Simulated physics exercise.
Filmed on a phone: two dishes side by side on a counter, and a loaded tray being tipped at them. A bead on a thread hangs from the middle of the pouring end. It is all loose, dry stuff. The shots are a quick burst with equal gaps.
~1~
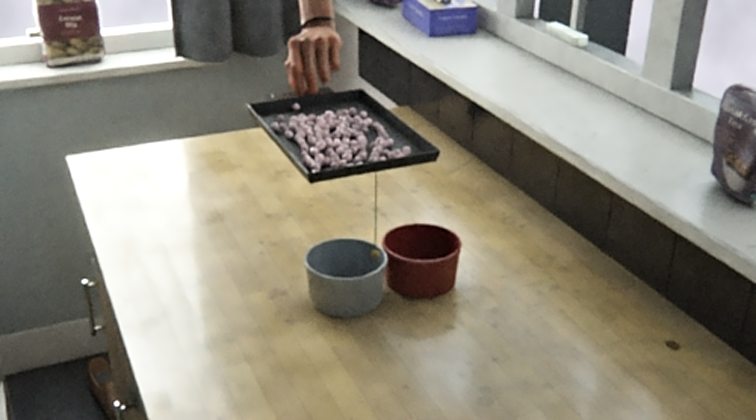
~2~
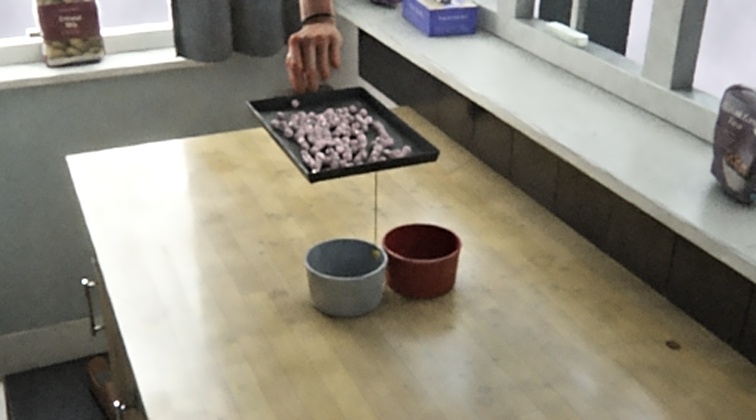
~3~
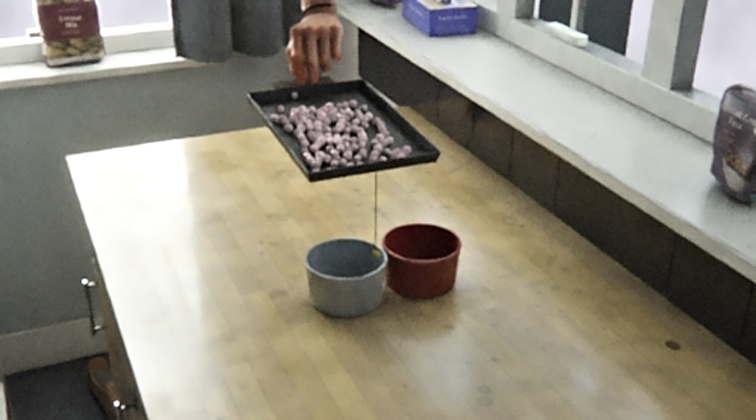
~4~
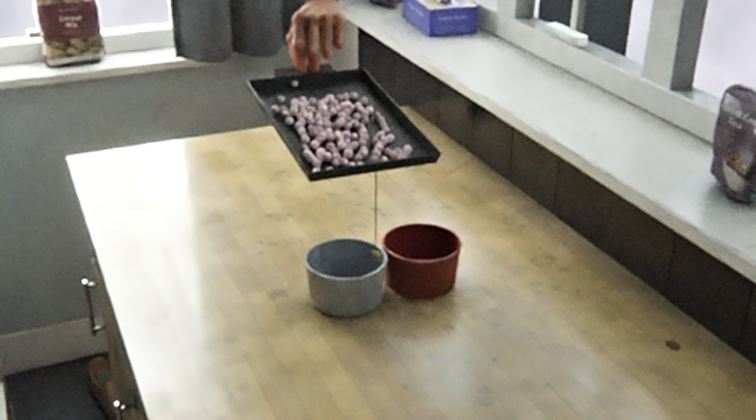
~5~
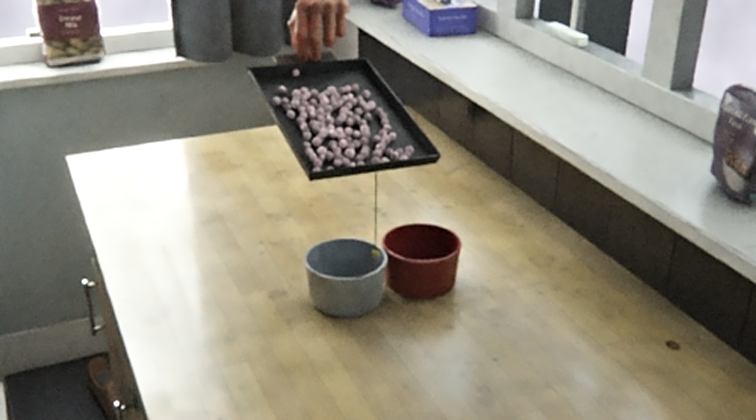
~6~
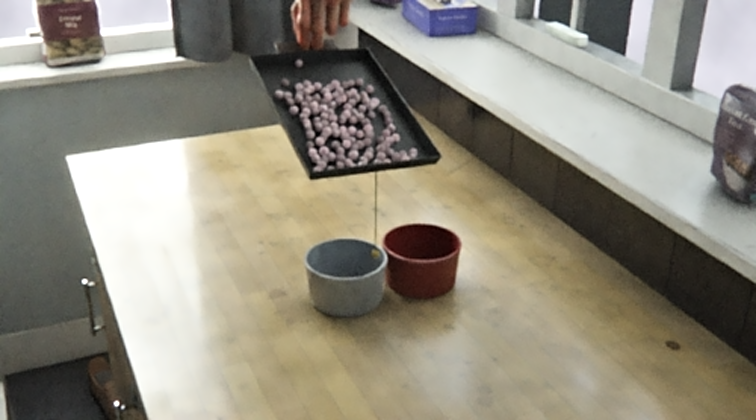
In this clip, a hand holds a dark tray of small pinkish balls above a grey-blue dish and a red dish on a wooden counter, then gradually raises the tray's far end, steepening its slope toward the near edge.
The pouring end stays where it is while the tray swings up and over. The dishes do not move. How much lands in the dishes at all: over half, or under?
Caught overall: Only the smaller part.
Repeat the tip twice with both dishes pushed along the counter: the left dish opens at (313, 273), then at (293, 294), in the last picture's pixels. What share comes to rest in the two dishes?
In turn 10 and 40 in a hundred.
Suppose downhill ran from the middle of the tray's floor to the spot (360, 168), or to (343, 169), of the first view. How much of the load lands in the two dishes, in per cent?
Roughly 0 per cent, and 0 per cent.
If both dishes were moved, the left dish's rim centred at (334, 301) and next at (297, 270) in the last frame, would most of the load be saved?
First the larger part, then less than half.
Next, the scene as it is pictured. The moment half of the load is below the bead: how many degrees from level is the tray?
Near 85 degrees.
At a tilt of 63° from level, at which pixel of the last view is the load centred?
Roughly at (388, 155).
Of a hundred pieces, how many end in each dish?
About: Left dish 0, right dish 0 per cent.
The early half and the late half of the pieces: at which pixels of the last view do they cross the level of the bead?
First near (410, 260), later near (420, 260).
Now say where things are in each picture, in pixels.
Corners of the pouring end at (310, 172) and (437, 150), level; middle of the load at (336, 136), sugar pearls; left dish at (361, 293); right dish at (439, 275); bead on its thread at (375, 254), in the first picture.
Corners of the pouring end at (310, 172) and (437, 150), level; middle of the load at (336, 135), in the second picture.
Corners of the pouring end at (310, 171) and (437, 151), tipped barely, lowest at the right corner; middle of the load at (336, 131), in the third picture.
Corners of the pouring end at (311, 171) and (437, 152), tipped a little, lowest at the right corner; middle of the load at (337, 126), in the fourth picture.
Corners of the pouring end at (311, 171) and (438, 153), tipped a little, lowest at the right corner; middle of the load at (338, 122), in the fifth picture.
Corners of the pouring end at (312, 170) and (438, 155), tipped clearly, lowest at the right corner; middle of the load at (342, 120), nearly all on the move; left dish at (361, 293); right dish at (439, 275), in the sixth picture.
Soon after the last picture, tray tipped steeply; most on the tray; a small part outside both; about a quarter in the air.
A little later, tray tipped past a quarter turn; a stray few in the right dish; most outside both; a small part in the air.
Later still, tray tipped past a quarter turn; a stray few in the left dish; a stray few in the right dish; nearly all outside both.
By the end, tray tipped past a quarter turn; a stray few in the left dish; a stray few in the right dish; nearly all outside both.
